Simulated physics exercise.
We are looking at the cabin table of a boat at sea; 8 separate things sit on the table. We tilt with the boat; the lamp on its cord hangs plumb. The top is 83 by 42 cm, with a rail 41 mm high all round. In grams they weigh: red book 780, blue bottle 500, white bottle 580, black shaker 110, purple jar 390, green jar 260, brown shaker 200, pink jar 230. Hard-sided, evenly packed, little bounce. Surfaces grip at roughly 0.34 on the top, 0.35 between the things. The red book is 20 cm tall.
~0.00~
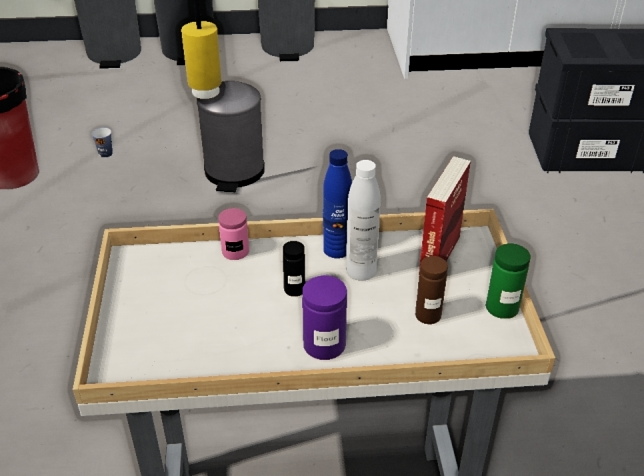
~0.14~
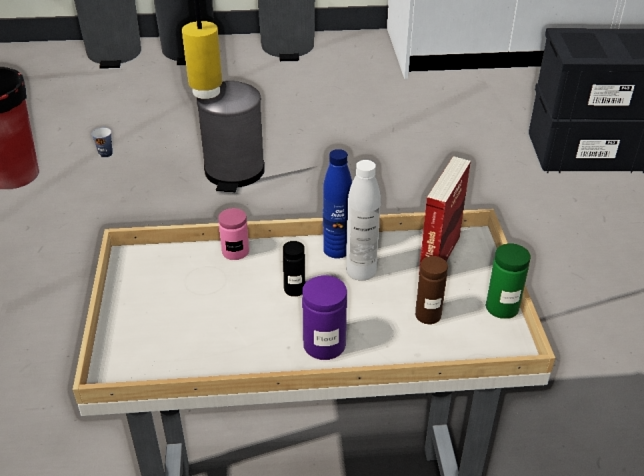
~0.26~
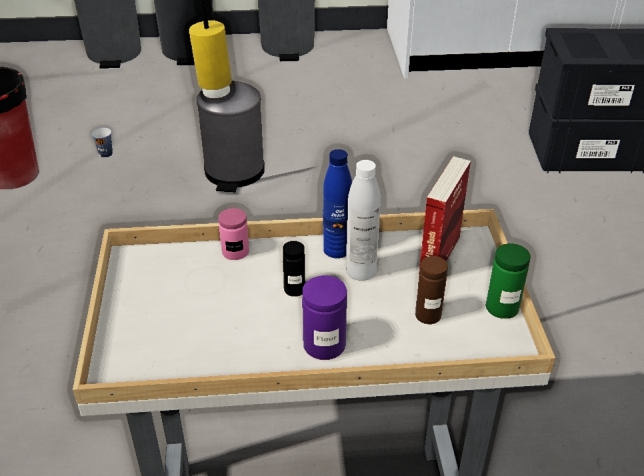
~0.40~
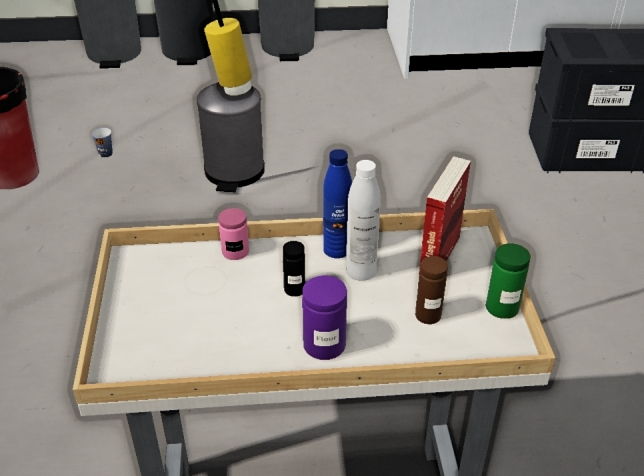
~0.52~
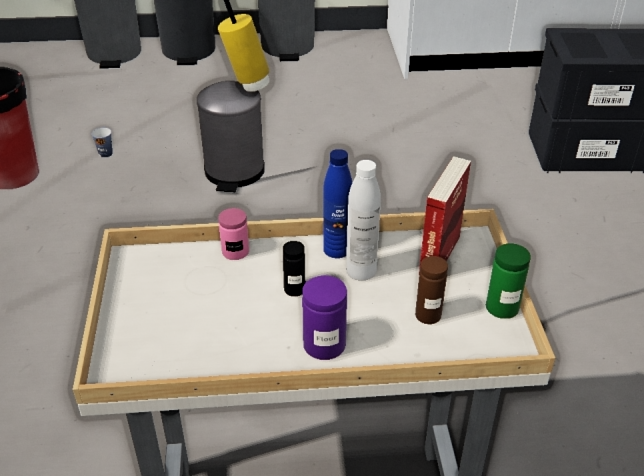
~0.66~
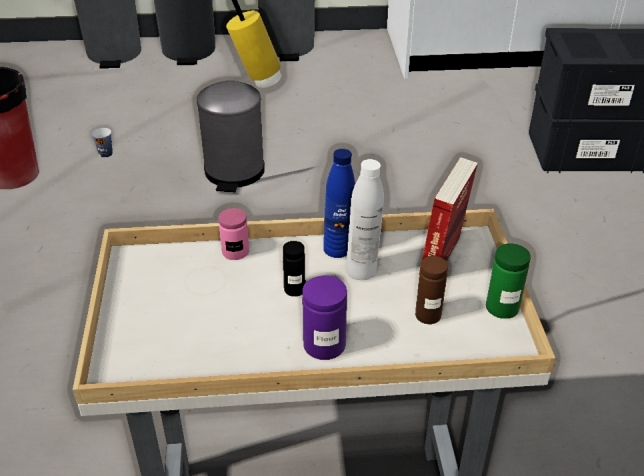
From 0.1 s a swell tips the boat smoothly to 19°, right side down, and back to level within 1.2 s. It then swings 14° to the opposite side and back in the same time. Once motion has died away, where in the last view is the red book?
The red book comes to rest near (488, 251).
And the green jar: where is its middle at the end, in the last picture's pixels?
Near (489, 328).
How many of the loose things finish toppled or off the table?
4 of them.
After 0.96 s, floor tilted 11°, right side down; red book tipped 67° from how it sat near (495, 238); white bottle tipped 42° from how it sat; blue bottle tipped 42° from how it sat.
After 1.06 s, floor tilted 7°, right side down; red book tipped 71° from how it sat near (507, 247); blue bottle on its side; white bottle tipped 74° from how it sat.
After 2.06 s, floor tilted 12°, left side down; red book on its side near (495, 250); blue bottle on its side; white bottle on its side.
At rest (3.7 s), tipped over on the table, red book, blue bottle, white bottle and green jar; the other 4 in place, give or take 5 cm. In the last view, red book near (488, 251).
